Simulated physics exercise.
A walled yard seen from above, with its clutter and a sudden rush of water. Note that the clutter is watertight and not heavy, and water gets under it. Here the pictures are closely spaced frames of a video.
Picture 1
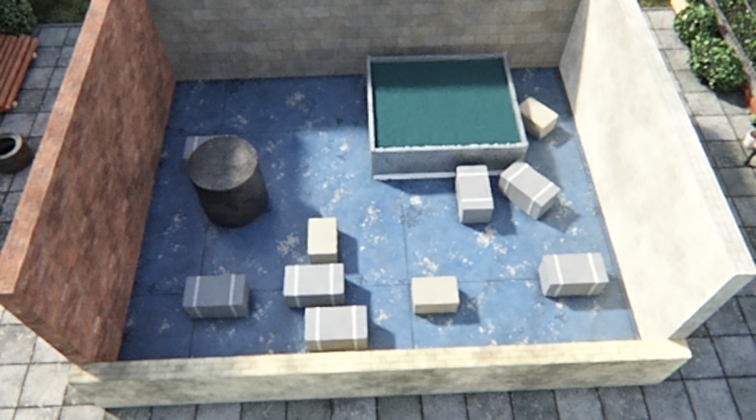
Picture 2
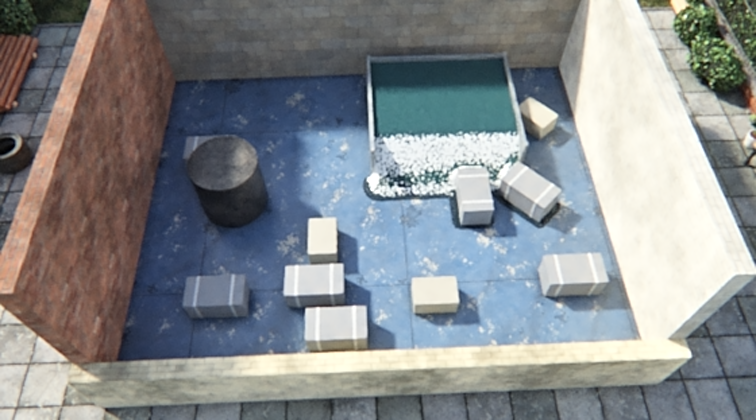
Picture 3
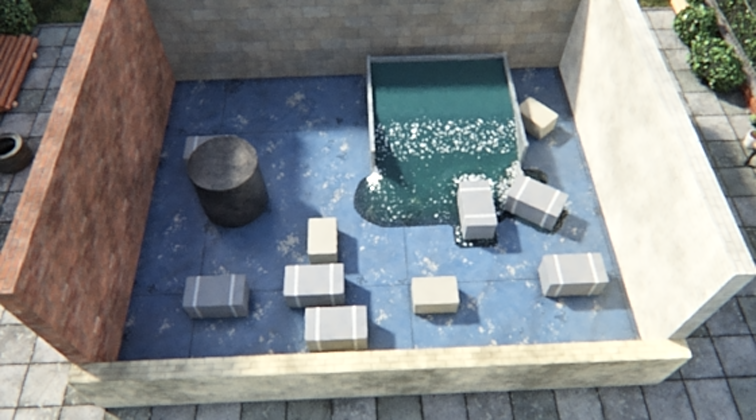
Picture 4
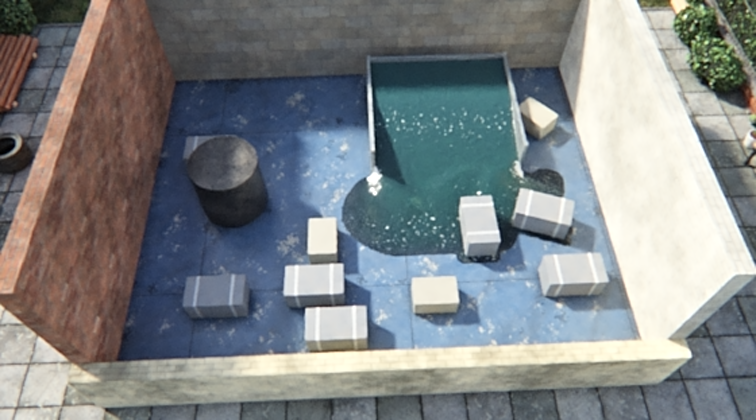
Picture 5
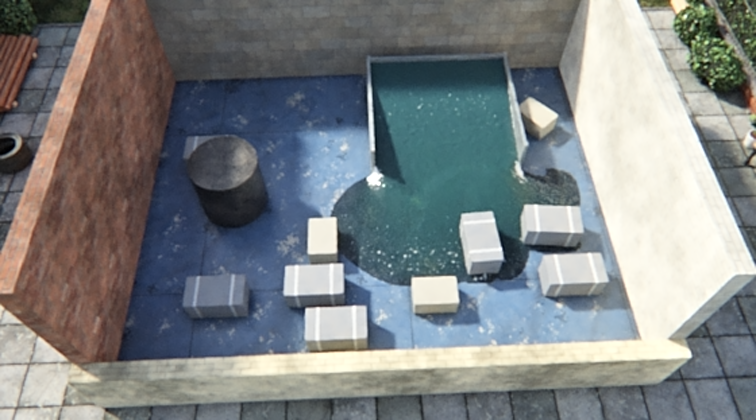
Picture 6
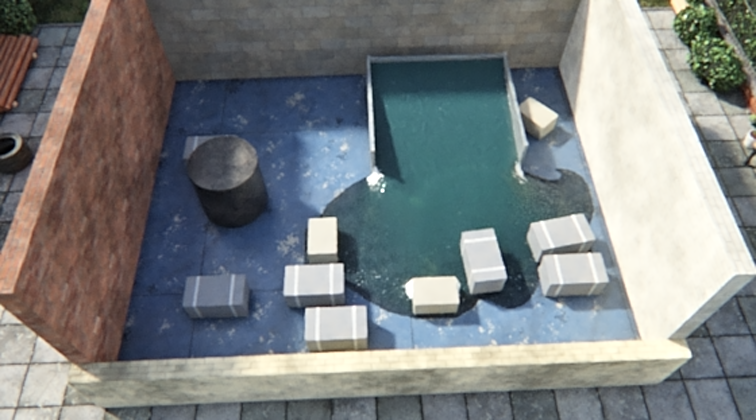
Dark green water bursts from a walled tank at the back of a blue-floored yard and spreads forward across the floor, pushing two grey, pale-striped boxes toward the front while the other boxes and a dark cylinder stay put.
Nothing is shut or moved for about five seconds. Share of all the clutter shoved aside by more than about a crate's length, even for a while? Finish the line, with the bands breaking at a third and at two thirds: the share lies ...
The share lies at two thirds or above.
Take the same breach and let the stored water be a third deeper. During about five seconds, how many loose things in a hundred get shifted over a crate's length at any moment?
Around 100 in a hundred.
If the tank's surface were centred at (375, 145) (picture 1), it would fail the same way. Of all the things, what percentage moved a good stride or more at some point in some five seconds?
About 90 %.
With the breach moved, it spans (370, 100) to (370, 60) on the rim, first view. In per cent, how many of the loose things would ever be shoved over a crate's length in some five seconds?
That works out to some 20 %.
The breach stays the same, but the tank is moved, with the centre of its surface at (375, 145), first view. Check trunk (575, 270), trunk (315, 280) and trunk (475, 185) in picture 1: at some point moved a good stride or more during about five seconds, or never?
Well, in order they come out as moved that far, moved that far and stayed within it.
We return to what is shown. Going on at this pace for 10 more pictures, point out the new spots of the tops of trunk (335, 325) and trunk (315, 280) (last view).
Close to pixel (269, 336) and pixel (269, 295).
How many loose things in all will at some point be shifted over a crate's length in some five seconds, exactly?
That adds up to 8.
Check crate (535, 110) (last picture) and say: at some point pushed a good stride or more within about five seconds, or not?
Short of that.
A moment on, 2 of 10 are well off their spots; 1 afloat.
Next, 6 of 10 are well off their spots; 4 afloat.
Later, 6 of 10 are well off their spots; 5 afloat.
In the end, 8 of 10 are well off their spots, and 8 have been at some point; 7 afloat.
